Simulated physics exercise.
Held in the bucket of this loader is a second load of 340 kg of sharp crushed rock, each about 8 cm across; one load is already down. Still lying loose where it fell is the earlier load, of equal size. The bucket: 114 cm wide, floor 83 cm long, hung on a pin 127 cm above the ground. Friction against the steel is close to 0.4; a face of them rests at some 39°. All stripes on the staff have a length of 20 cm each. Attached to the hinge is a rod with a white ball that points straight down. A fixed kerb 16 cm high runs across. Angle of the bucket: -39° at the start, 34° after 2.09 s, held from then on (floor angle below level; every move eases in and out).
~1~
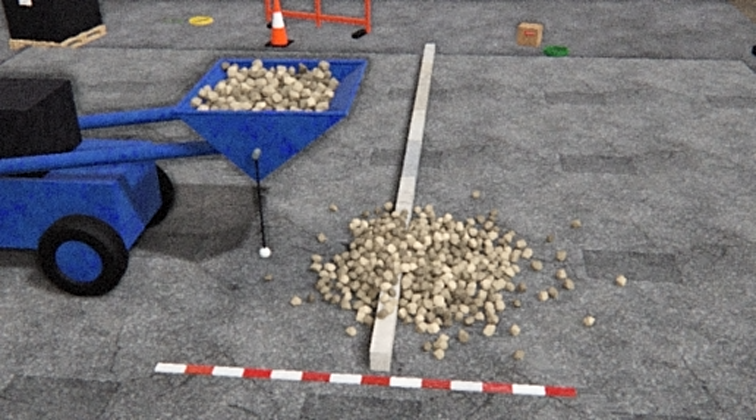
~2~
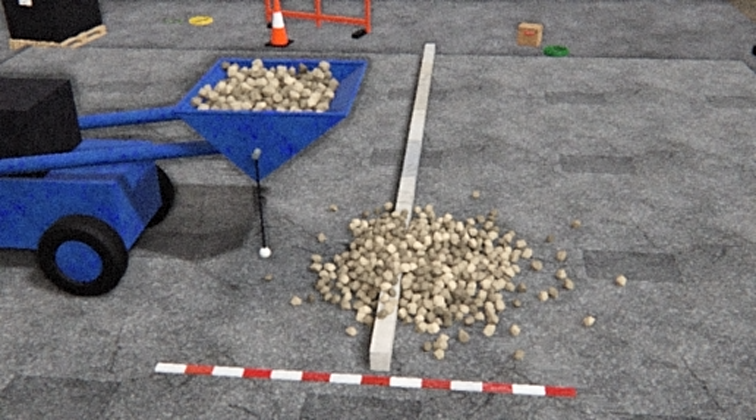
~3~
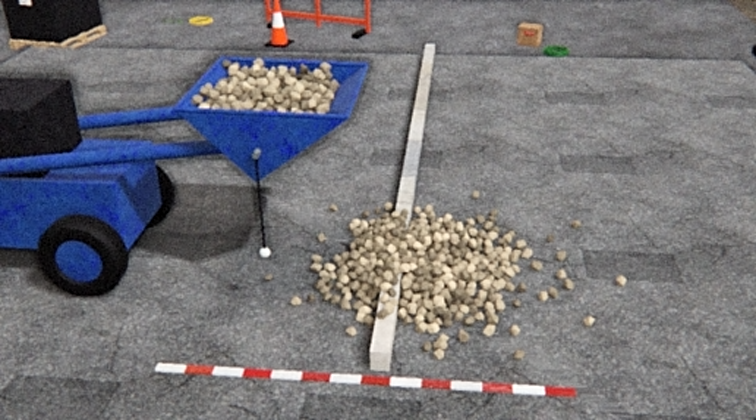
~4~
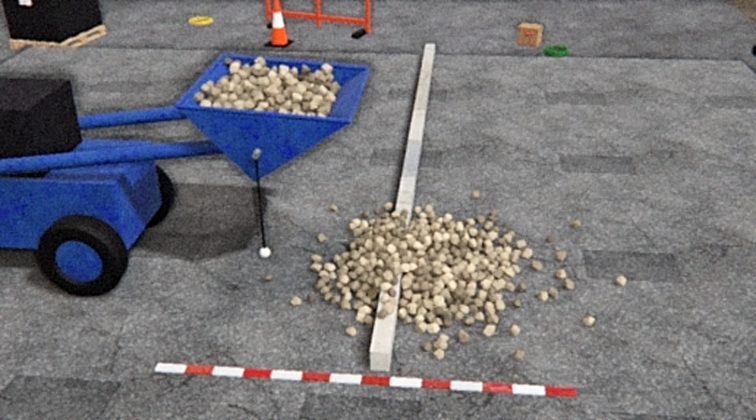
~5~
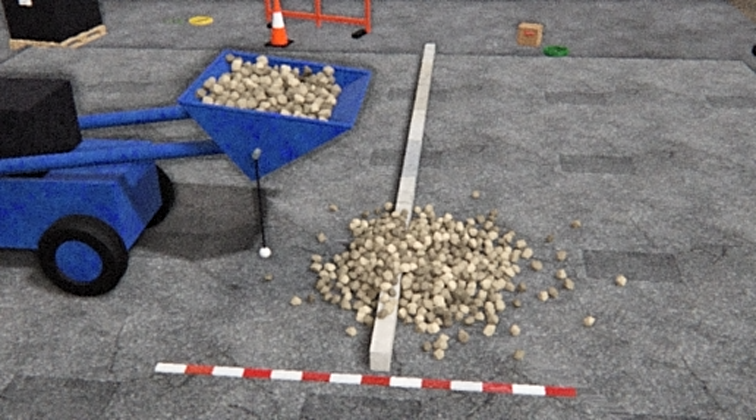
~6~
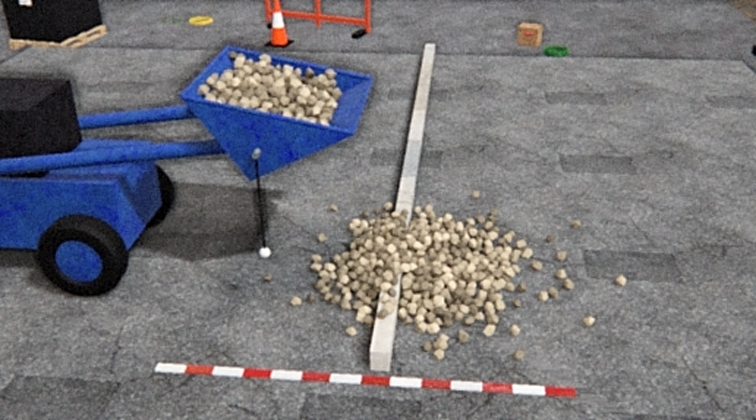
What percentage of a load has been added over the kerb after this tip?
35 %.
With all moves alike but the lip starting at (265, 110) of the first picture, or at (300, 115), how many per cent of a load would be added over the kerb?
The first would add around 0 per cent, the second around 0 per cent.
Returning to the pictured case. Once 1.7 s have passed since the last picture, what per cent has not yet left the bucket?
Close to 50 in a hundred is still held.
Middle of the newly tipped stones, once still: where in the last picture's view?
Middle: Approx. (381, 251) px.
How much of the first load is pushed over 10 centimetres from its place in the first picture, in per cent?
Estimate: 5 %, roughly.
Then, 1.0 s after the last picture the floor is at 23°; in per cent of one load, 100 in the bucket, 34 on this side of the kerb, 66 over the kerb; the foremost stones are at (572, 270).
Then, 1.7 s after the last picture the floor is at 34°; in per cent of one load, 50 in the bucket, 81 on this side of the kerb, 69 over the kerb; the foremost stones are at (572, 270).
Then, 2.0 s after the last picture the floor is at 34°; in per cent of one load, 15 in the bucket, 99 on this side of the kerb, 86 over the kerb; the foremost stones are at (572, 270).
Then, 4.6 s after the last picture the floor is at 34°; in per cent of one load, 0 in the bucket, 99 on this side of the kerb, 101 over the kerb; the foremost stones are at (572, 270). Net gain over the kerb, 35.
